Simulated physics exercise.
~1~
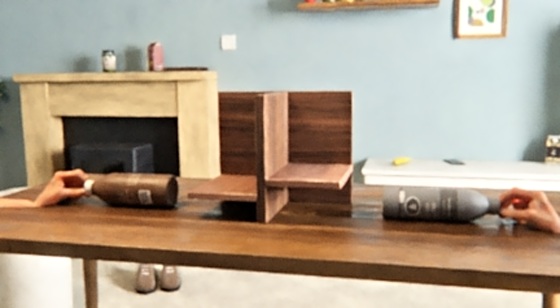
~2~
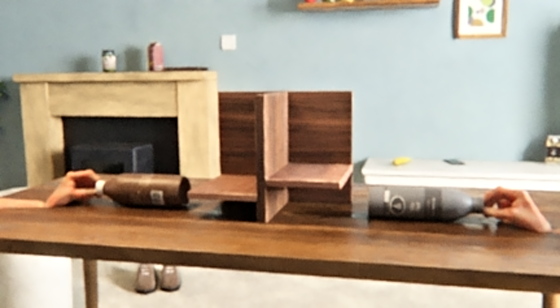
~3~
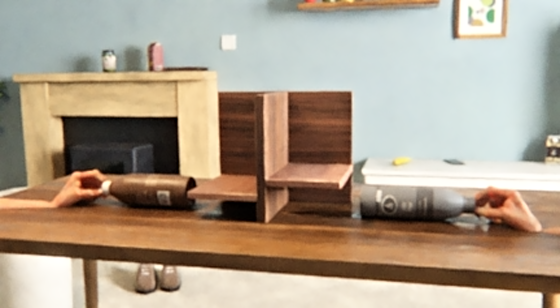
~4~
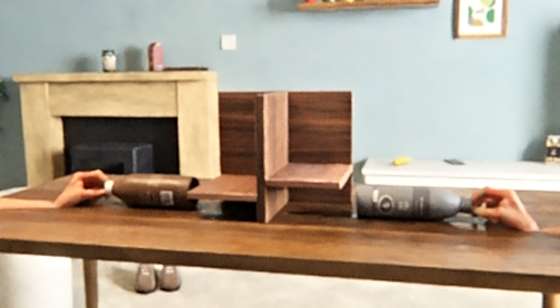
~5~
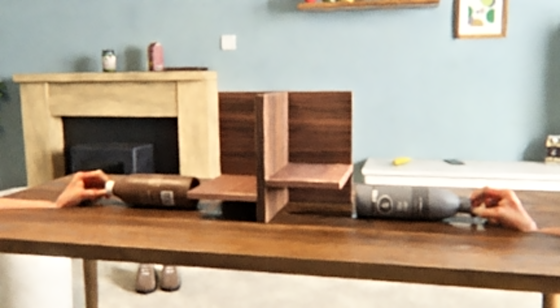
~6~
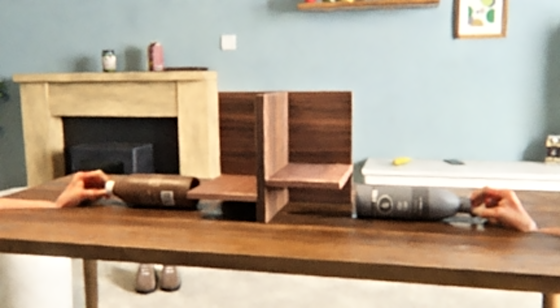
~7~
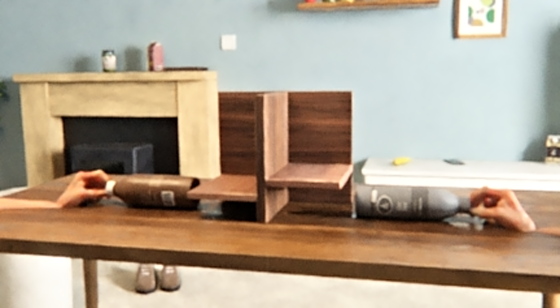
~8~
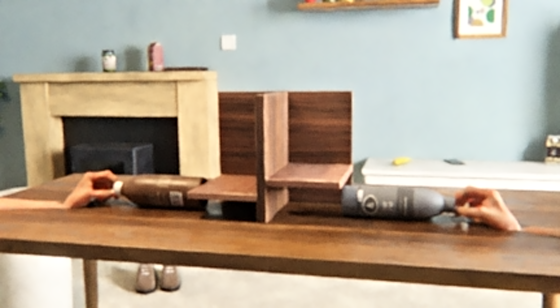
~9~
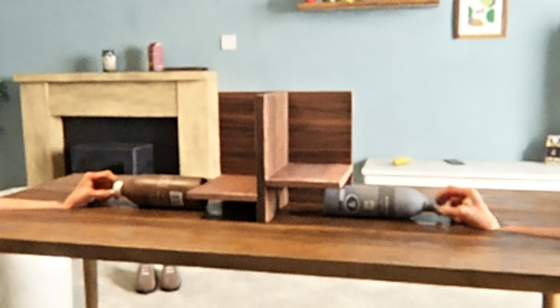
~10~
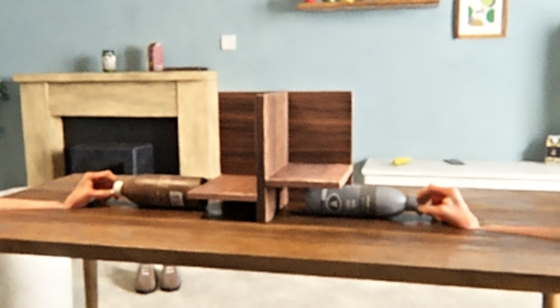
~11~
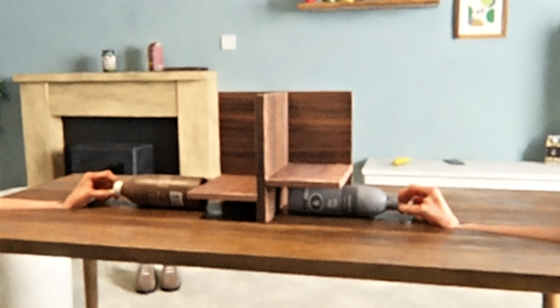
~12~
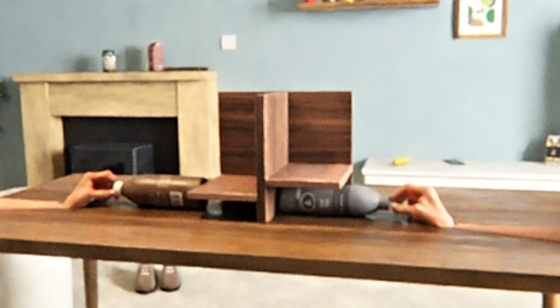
A brown bottle and a grey bottle, lying on a wooden table, are pushed by hands from opposite sides toward a wooden shelf; the brown one stops at the left opening's edge, while the grey one slides left beneath the right ledge.
